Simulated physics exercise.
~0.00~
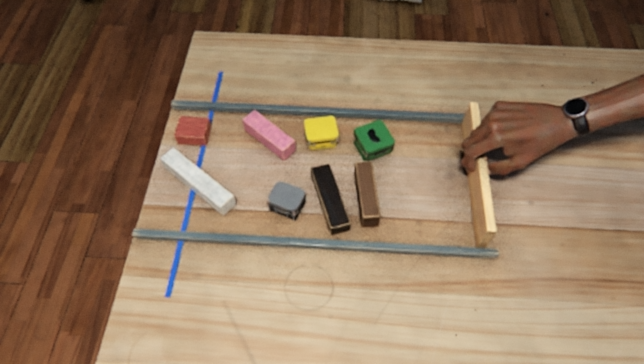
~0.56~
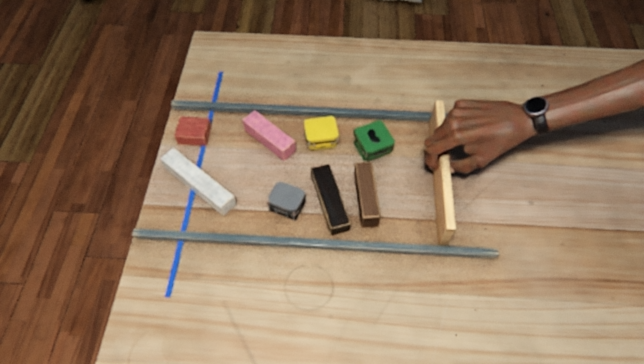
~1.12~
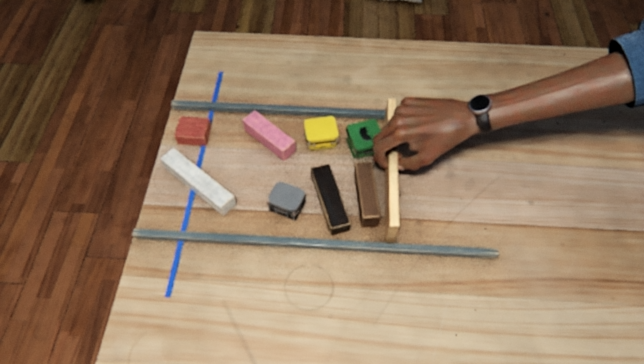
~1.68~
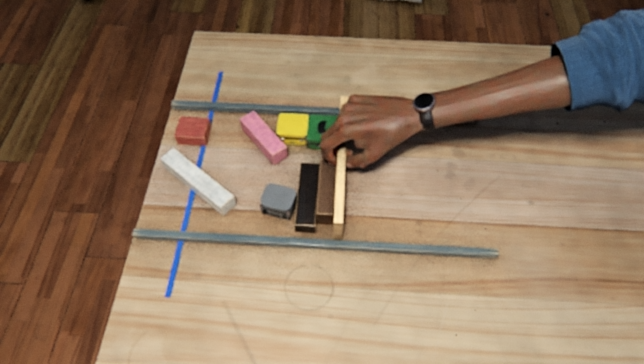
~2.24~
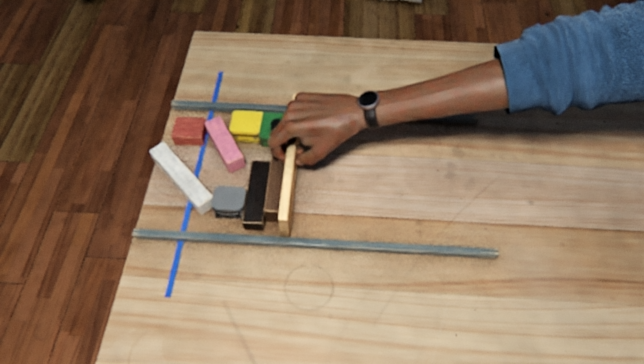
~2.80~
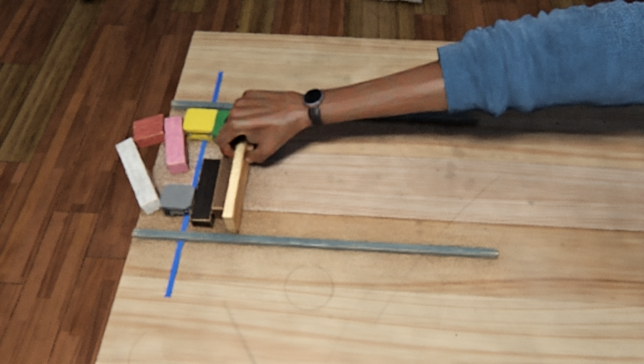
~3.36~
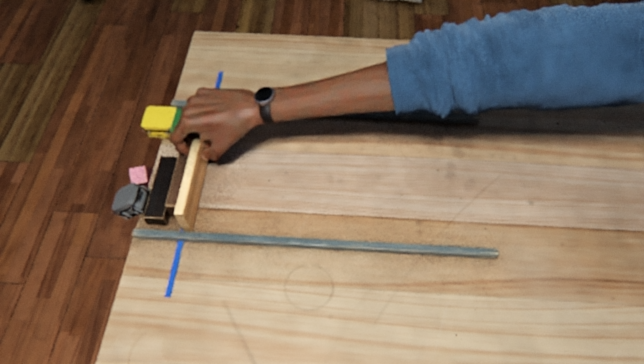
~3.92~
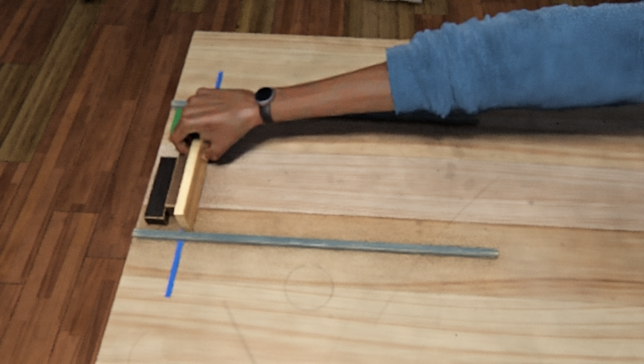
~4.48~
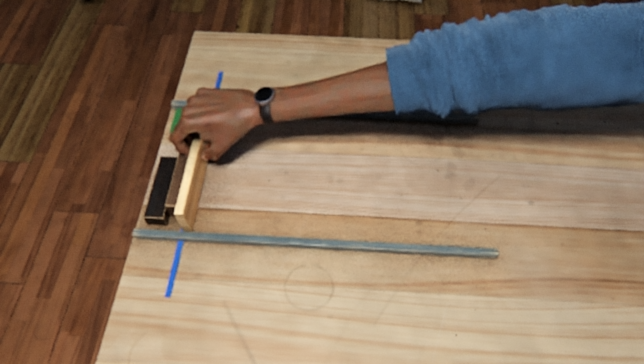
Hand pushing a wooden board left between two rails, sweeping coloured blocks along until several drop off the table edge.
